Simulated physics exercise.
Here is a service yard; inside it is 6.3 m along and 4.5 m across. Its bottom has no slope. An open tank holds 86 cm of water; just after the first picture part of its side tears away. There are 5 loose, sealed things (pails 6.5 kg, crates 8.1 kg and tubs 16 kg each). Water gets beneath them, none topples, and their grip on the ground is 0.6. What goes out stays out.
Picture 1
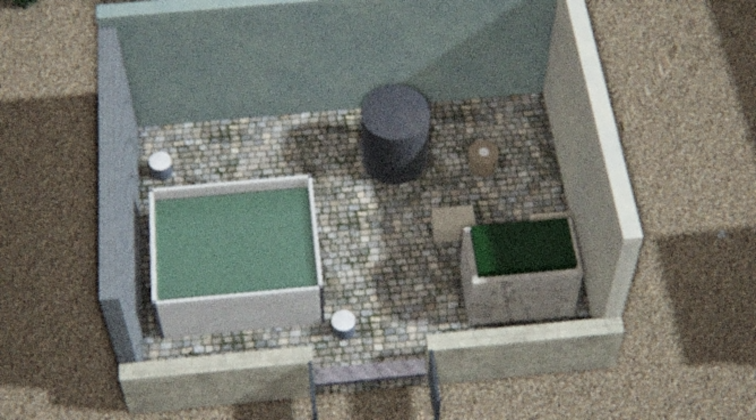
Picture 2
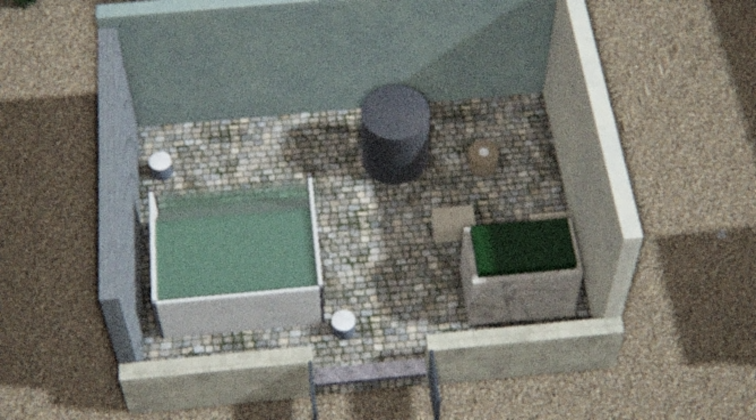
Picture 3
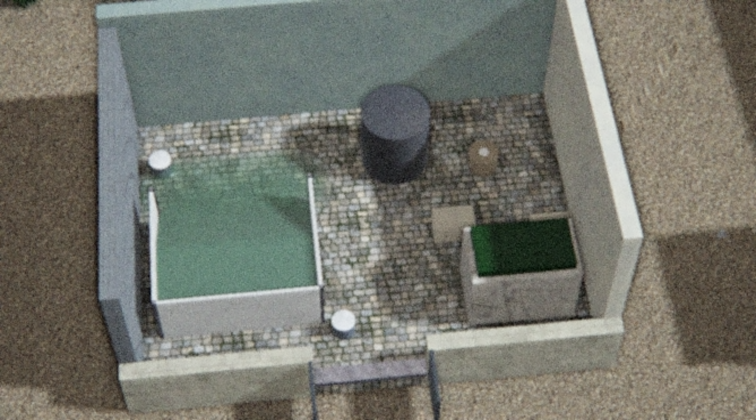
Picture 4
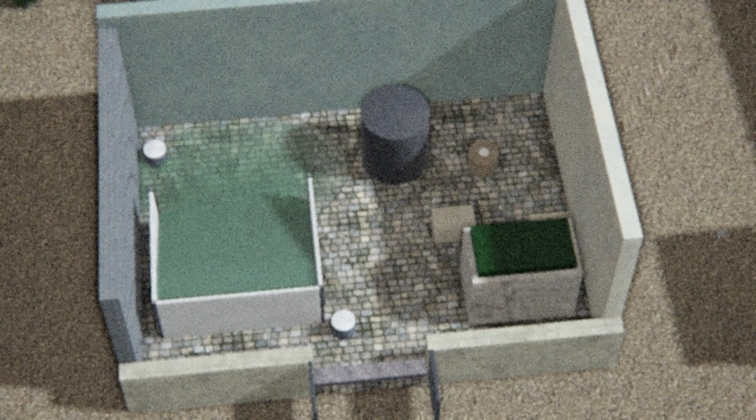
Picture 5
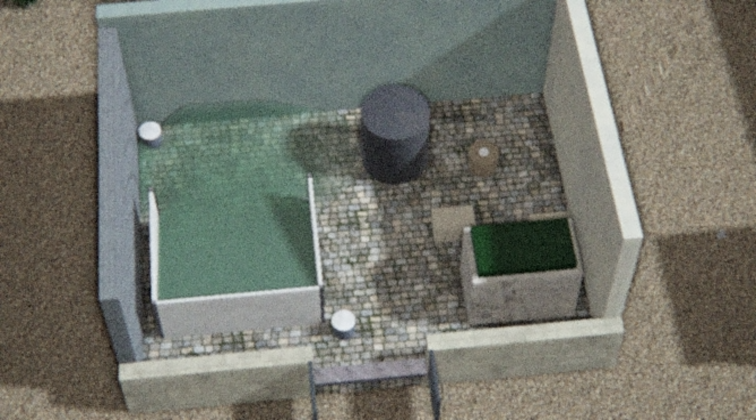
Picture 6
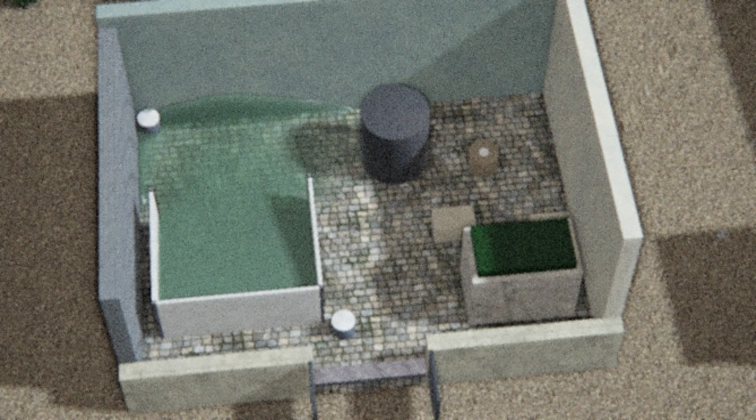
Green water spreading from an open tank's torn far side across a walled cobbled yard, shifting a small white-topped pail toward the back.
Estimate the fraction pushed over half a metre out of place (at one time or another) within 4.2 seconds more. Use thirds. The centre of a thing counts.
It is from one to two thirds.
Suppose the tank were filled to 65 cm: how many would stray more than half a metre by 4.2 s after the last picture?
In that case 2 of them.
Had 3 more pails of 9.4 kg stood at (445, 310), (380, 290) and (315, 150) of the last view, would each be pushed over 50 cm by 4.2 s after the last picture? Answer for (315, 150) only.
It is past it.
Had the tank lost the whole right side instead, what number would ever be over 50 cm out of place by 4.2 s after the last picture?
Then 4.
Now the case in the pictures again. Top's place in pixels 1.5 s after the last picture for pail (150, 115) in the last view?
Around (155, 155).
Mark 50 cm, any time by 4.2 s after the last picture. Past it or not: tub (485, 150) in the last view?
It is short of it.
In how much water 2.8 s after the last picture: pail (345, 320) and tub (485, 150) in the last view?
Roughly 4 and 3 cm.
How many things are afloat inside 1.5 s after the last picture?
I count 1.
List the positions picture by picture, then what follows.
The first frame shows a pail at (160, 161), on the bottom; a crate at (553, 224), on the bottom; 4.0 m2 under water; 0 of 5 have shifted.
The second frame shows a pail at (160, 161) rests on the ground; a crate at (553, 224), on the bottom; 5.4 m2 under water; 0 of 5 have shifted.
The third frame shows a pail at (160, 160), on the bottom; a crate at (553, 224), on the bottom; water covers 7.2 m2; 0 of 5 have shifted.
The fourth frame shows a pail at (154, 149) rests on the ground, 24 cm from its start; a crate at (553, 224), on the bottom; 9.0 m2 under water; 1 of 5 have shifted.
The fifth frame shows a pail at (150, 130), on the bottom, 58 cm from its start; a crate at (553, 224), on the bottom; water covers 9.8 m2; 1 of 5 have shifted.
The sixth frame shows a pail at (148, 117), afloat, 75 cm from its start; a crate at (553, 224) rests on the ground; 10.2 m2 under water; 1 of 5 have shifted.
Then, 0.4 s after the last picture 1 of 5 are over 50 cm from their spots; 1 afloat.
Then, 1.5 s after the last picture 0 of 5 are over 50 cm from their spots; 1 afloat.
Then, 2.8 s after the last picture 1 of 5 are over 50 cm from their spots; 3 afloat.
Then, 4.2 s after the last picture 2 of 5 are over 50 cm from their spots, and 3 have been at some point; 5 afloat.
